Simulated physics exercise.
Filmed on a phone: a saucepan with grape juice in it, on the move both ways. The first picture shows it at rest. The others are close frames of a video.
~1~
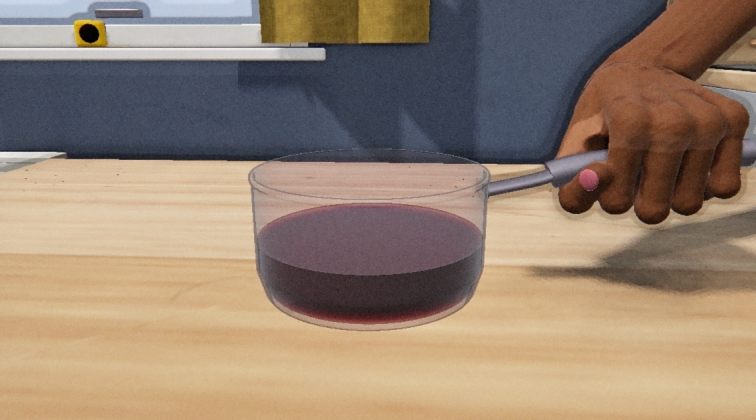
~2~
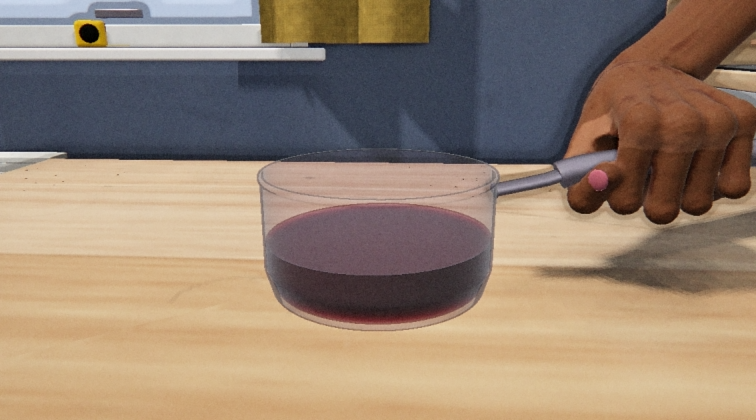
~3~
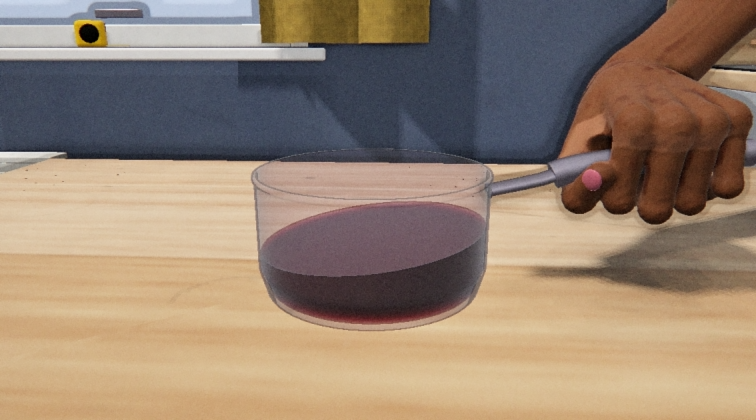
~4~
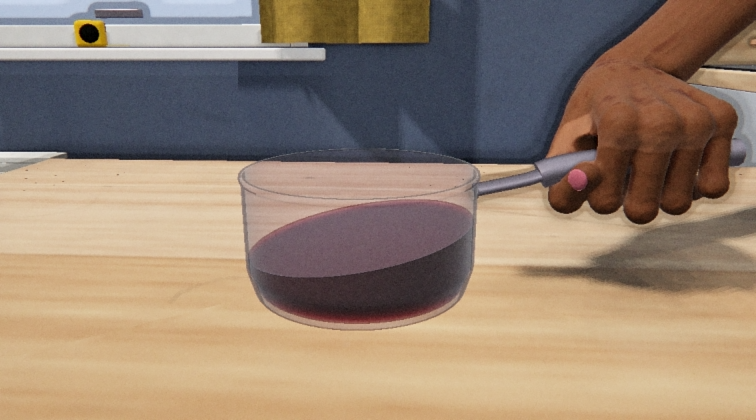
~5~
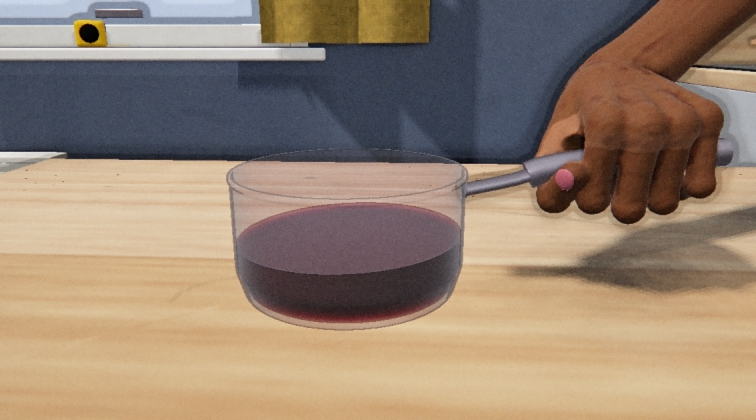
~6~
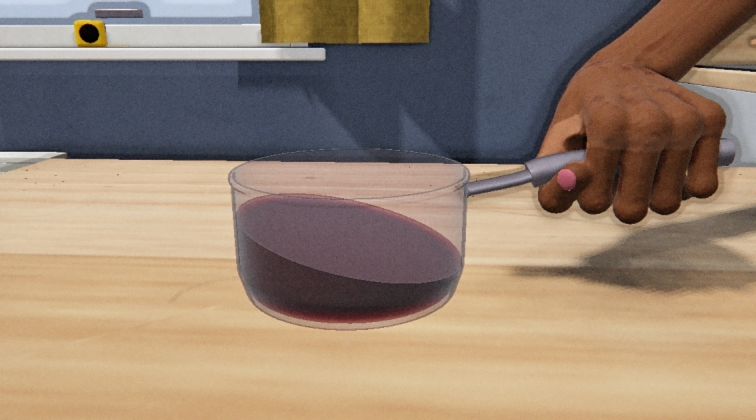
A hand shifting a clear saucepan of dark red liquid slightly right, then left, the liquid sloshing up right, then left.
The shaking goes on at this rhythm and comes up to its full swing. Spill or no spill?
It spills.
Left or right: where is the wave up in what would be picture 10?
Higher on the right-hand side.
Next, the highest wave so far goes over the rim.
Finally, the highest wave so far goes over the rim; some is on the top.
